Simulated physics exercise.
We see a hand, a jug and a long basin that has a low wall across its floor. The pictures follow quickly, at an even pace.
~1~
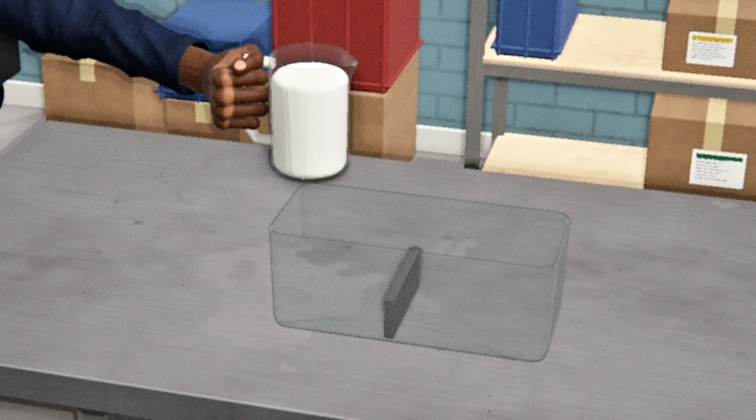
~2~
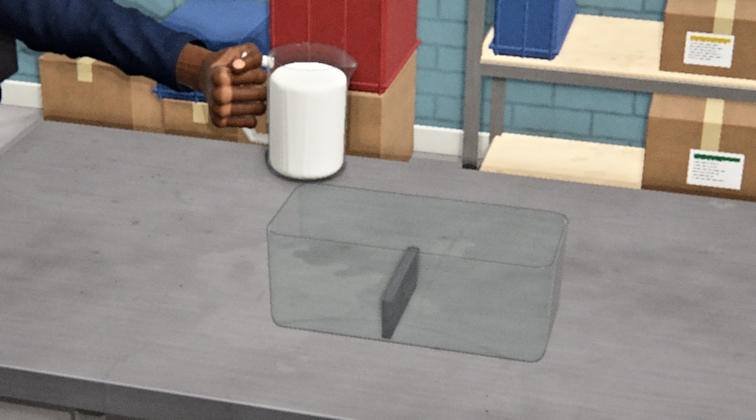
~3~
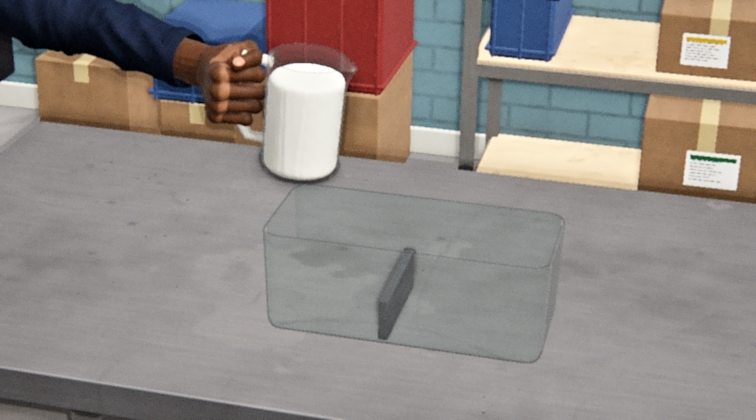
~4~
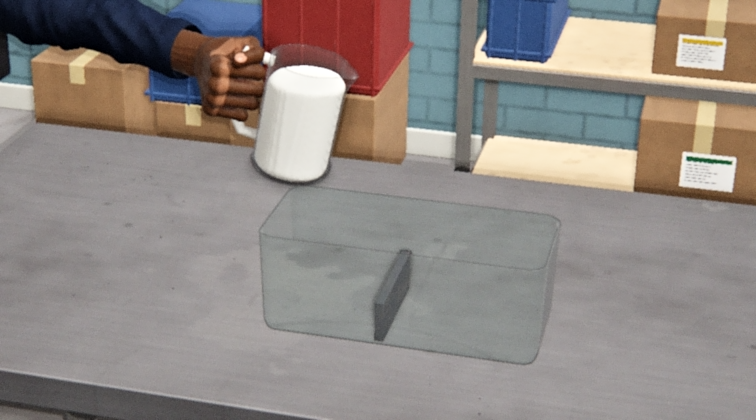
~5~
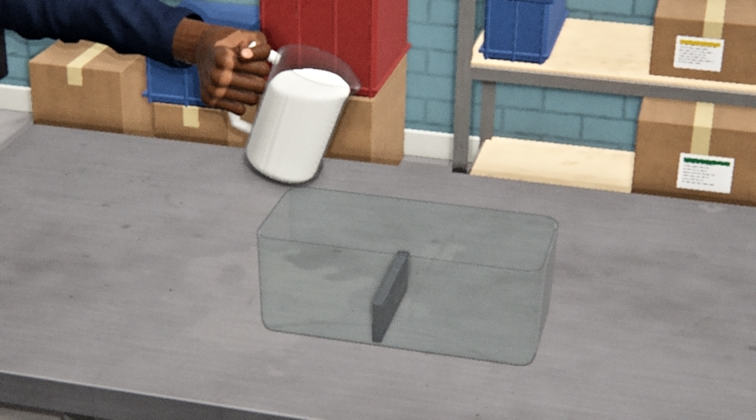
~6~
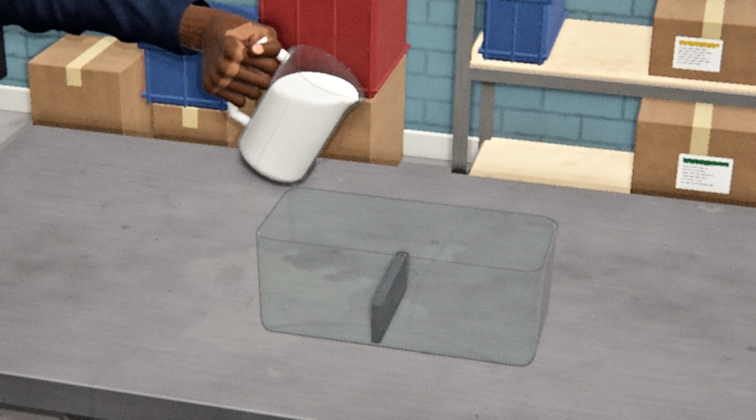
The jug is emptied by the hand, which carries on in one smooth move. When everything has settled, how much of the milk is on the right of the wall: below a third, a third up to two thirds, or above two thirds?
The right side ends up with above two thirds of it.
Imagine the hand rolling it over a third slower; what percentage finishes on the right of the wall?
I'd say close to 95 %.
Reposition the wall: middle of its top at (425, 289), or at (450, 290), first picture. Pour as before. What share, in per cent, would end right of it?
The first gives 80 %, the second 15 %.
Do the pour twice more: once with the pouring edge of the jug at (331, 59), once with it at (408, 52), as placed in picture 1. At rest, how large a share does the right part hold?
Estimate, in order: 70 and 95 per cent.
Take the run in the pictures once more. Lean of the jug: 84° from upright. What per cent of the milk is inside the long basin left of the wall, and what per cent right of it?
Split is about 0 % to the left and 5 % to the right.
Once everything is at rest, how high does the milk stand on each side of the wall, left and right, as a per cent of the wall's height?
I'd say about 0 for the left and about 50 for the right.
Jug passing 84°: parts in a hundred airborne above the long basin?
About 15 per cent.
A moment on, the jug is tipped on its side and 78 per cent is still to pour, 0 is left of the wall and 7 right of it.
Next, the jug is tipped on its side and 38 per cent is still to pour, 0 is left of the wall and 43 right of it.
Then the jug is tipped on its side and 13 per cent is still to pour, 1 is left of the wall and 78 right of it.
Later the jug is tipped on its side and 4 per cent is still to pour, 2 is left of the wall and 91 right of it.
At rest 4 per cent lies left of the wall, 96 right of it and 0 outside.
